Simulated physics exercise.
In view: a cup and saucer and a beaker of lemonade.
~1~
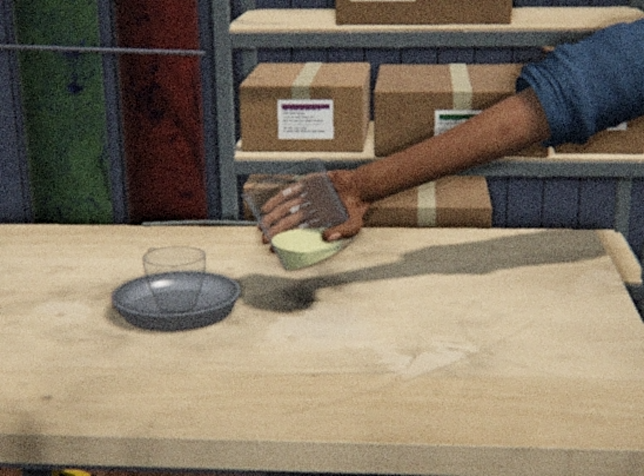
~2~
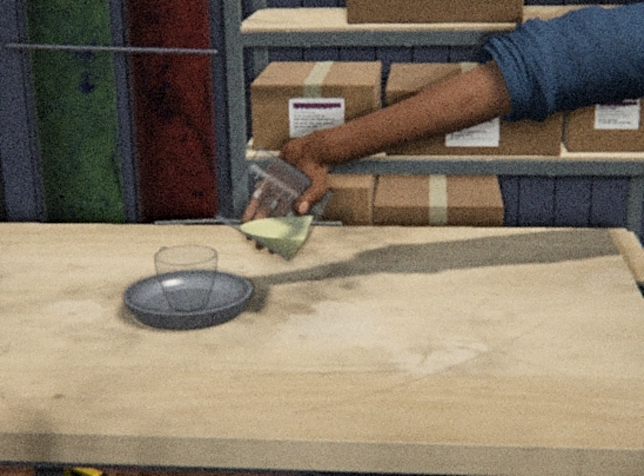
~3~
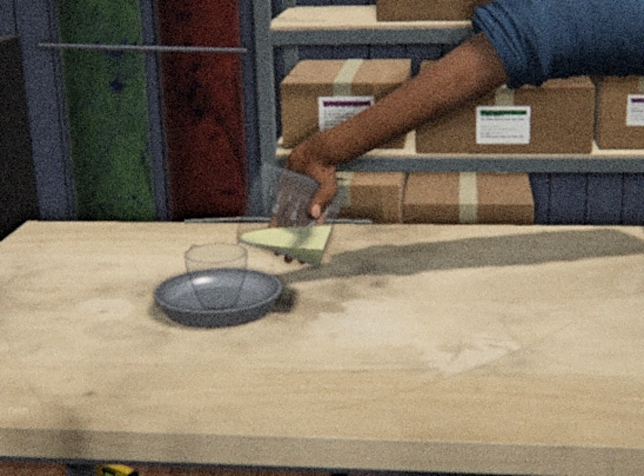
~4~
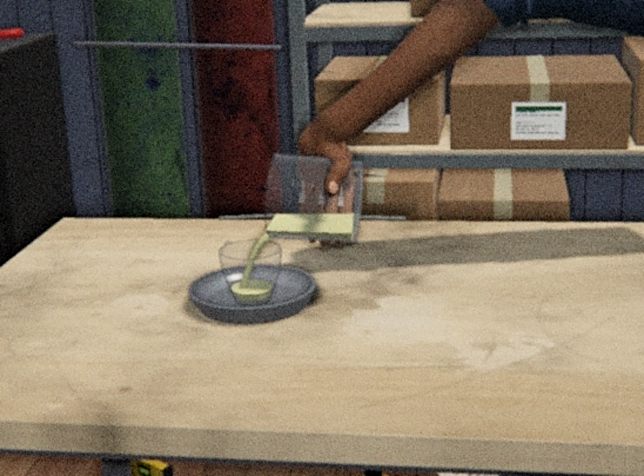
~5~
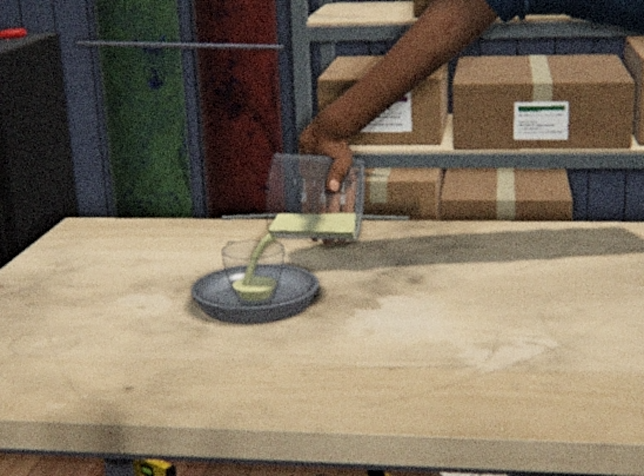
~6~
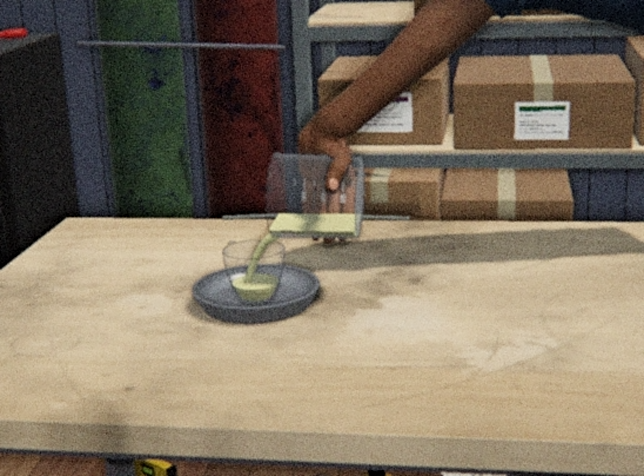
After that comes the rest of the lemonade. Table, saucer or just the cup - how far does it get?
Contained by the cup.
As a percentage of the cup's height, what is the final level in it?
60 in a hundred.
Next, the cup is about half full; the saucer is dry.
After that, the cup is about two thirds full; the saucer is dry.
Finally, the cup is about two thirds full; the saucer is dry.
